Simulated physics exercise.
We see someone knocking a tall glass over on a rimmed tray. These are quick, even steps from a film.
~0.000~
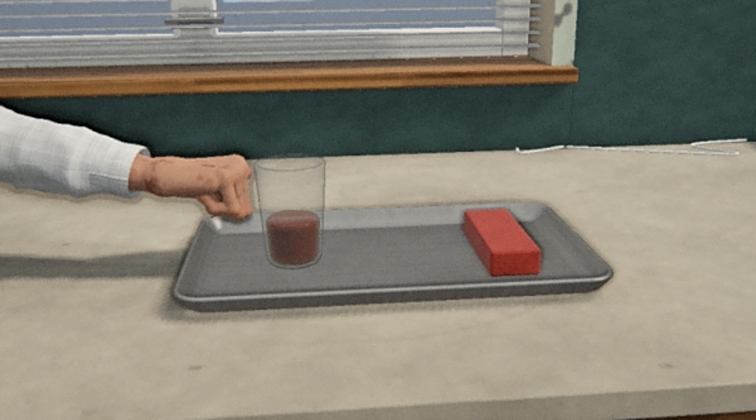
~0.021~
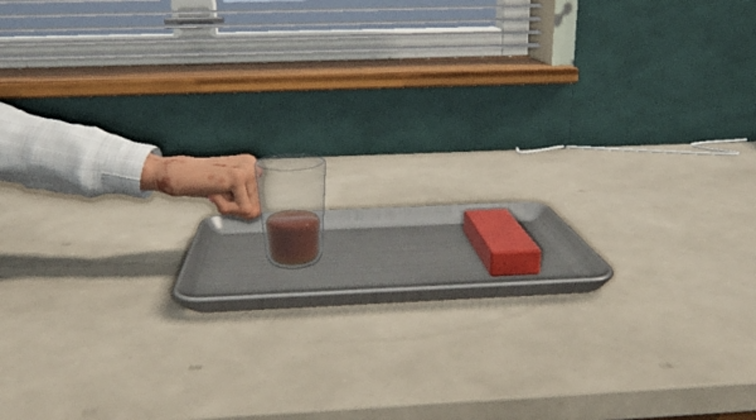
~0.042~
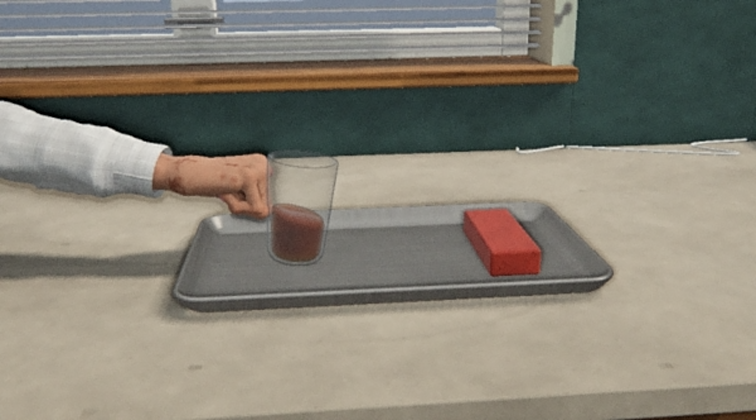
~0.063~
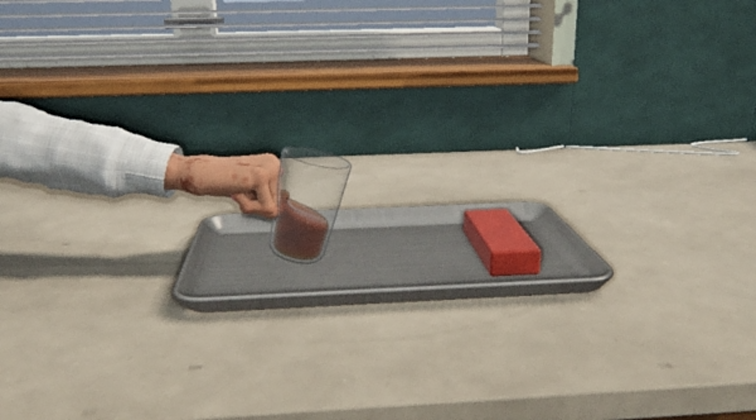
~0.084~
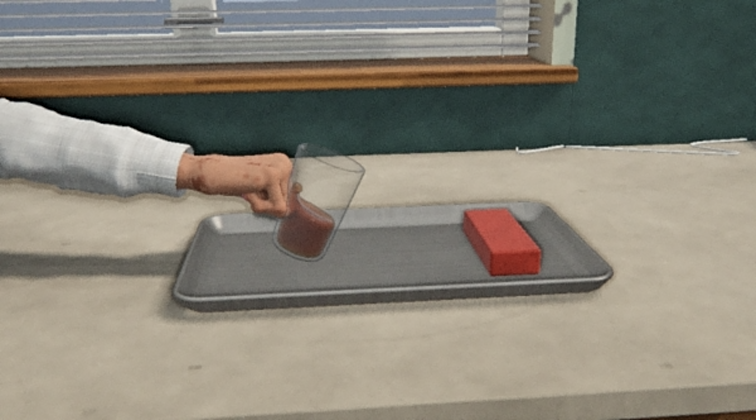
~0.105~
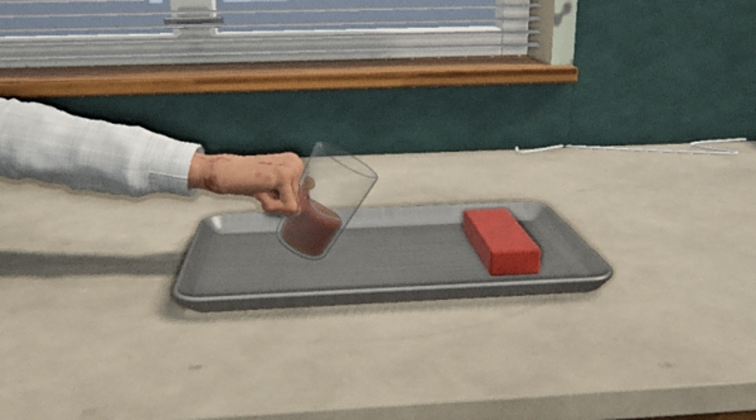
A hand in a white sleeve pushed a clear glass of dark red liquid on a gray tray, and the glass leaned steadily farther to the right, toward a red block that stayed still.
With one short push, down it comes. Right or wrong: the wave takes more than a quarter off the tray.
Wrong.
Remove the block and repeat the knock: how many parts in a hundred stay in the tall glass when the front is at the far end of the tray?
About 55 %.
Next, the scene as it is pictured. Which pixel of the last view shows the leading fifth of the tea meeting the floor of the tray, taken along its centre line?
I'd put it at roughly (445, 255) on the centre line.
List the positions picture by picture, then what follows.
The first frame shows tilt 0°; right rim (323, 163); surface from (266, 218) to (320, 215); the tray's far rim is at (576, 236); a block is fixed to the tray further along.
The second frame shows tilt 0°; right rim (324, 163); surface from (266, 218) to (320, 215).
The third frame shows tilt 7°; right rim (336, 164); surface from (271, 204) to (322, 215).
The fourth frame shows tilt 14°; right rim (349, 166); surface from (280, 191) to (327, 216).
The fifth frame shows tilt 22°; right rim (363, 171); surface from (287, 196) to (335, 217).
The sixth frame shows tilt 31°; right rim (376, 177); surface from (288, 207) to (343, 215).
A moment on, the tall glass lies on its side and 99 per cent is in the glass, 1 on the tray and 0 above or beyond its rim.
Next, the tall glass lies on its side and 51 per cent is in the glass, 38 on the tray and 11 above or beyond its rim.
Then the tall glass lies on its side and 28 per cent is in the glass, 62 on the tray and 10 above or beyond its rim.
Later the tall glass lies on its side and 16 per cent is in the glass, 77 on the tray and 8 above or beyond its rim.
At rest 92 per cent is held by tray and glass, 8 is off the tray.
